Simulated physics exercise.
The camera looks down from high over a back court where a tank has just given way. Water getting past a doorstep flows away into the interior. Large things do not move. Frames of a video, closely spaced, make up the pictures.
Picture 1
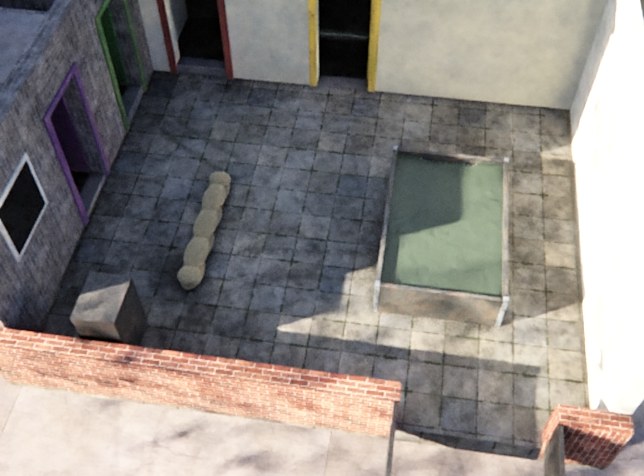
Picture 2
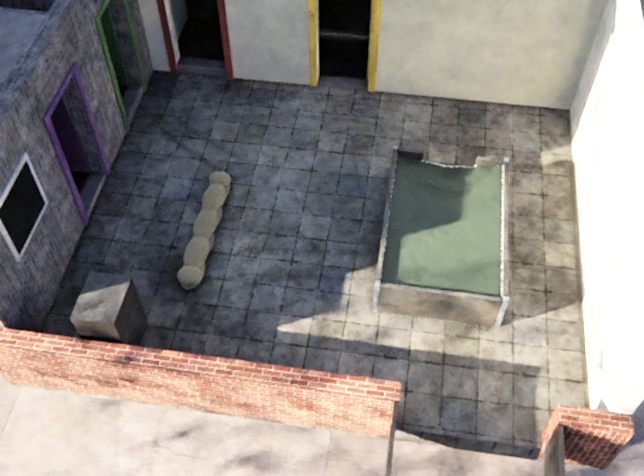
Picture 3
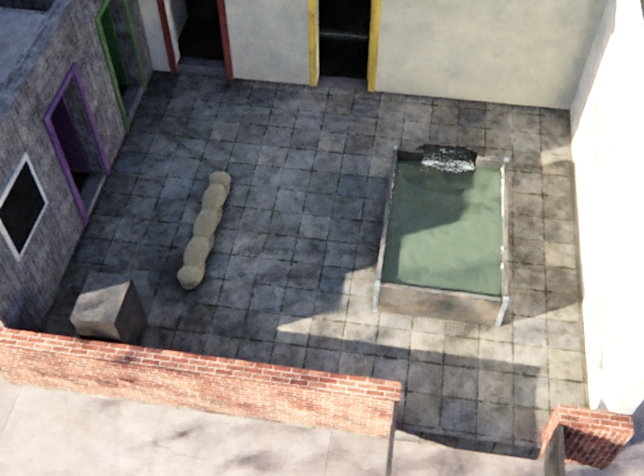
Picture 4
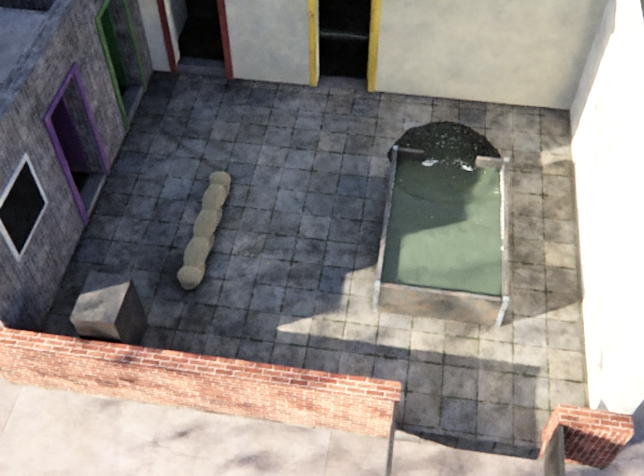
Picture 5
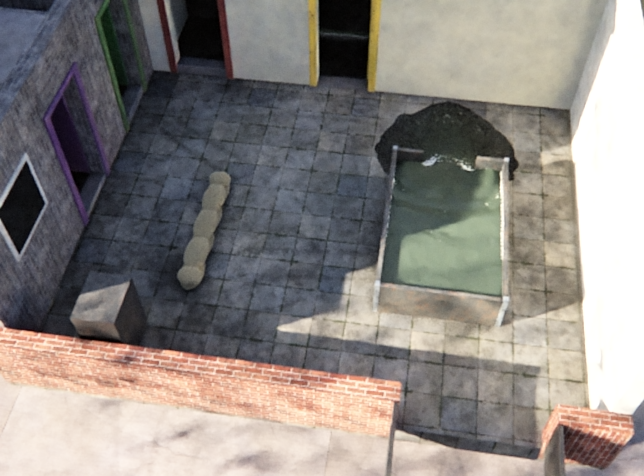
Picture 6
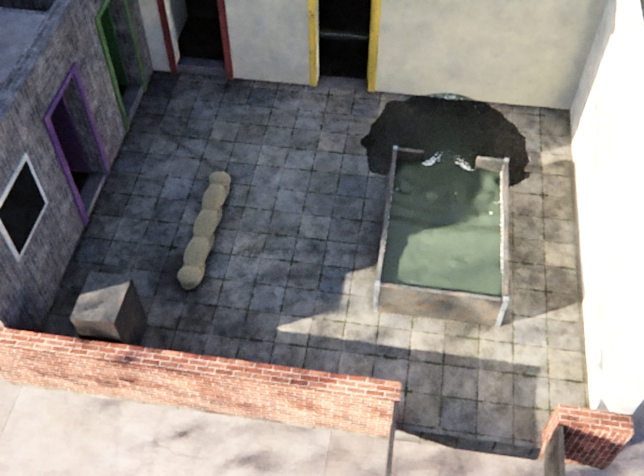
Water pours through a gap in the far side of a green-filled tank and spreads as a dark, widening patch across the paving toward the back wall, while the pale rounded row and the stone block stay still.
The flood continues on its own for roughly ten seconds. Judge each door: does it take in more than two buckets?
My call: The green door keeps it to two or fewer, the purple door keeps it to two or fewer, the yellow door takes in more, the red door keeps it to two or fewer.
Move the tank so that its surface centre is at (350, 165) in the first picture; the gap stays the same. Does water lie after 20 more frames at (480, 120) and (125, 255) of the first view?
In order: Reached by the flood and not reached.
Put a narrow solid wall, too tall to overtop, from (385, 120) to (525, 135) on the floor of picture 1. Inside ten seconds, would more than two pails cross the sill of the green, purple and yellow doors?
Green door remains short, purple door remains short, yellow door remains short.
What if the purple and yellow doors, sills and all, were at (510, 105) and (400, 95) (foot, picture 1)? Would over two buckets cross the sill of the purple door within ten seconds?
Well, the purple one simply runs past it.
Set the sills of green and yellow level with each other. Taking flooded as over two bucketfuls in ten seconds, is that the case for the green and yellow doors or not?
Result: Green door crosses the threshold; yellow door remains below the limit.
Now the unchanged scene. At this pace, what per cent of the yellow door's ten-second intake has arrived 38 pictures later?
Some 85 in a hundred.
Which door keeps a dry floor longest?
That would be the one in purple.
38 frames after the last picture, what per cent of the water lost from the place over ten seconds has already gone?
Around 30 per cent.
A moment on, water covers 15 % of the floor; the green door not reached, the purple door not reached, the yellow door wet at the sill, nothing in, the red door not reached.
Next, water covers 15 % of the floor; the green door not reached, the purple door not reached, the yellow door under two buckets in, the red door not reached.
Then, water covers 35 % of the floor; the green door wet at the sill, nothing in, the purple door not reached, the yellow door over two buckets in, the red door wet at the sill, nothing in.
Later, water covers 55 % of the floor; the green door wet at the sill, nothing in, the purple door wet at the sill, nothing in, the yellow door over two buckets in, the red door wet at the sill, nothing in.
In the end, water covers 75 % of the floor; the green door wet at the sill, nothing in, the purple door wet at the sill, nothing in, the yellow door over two buckets in, the red door wet at the sill, nothing in.
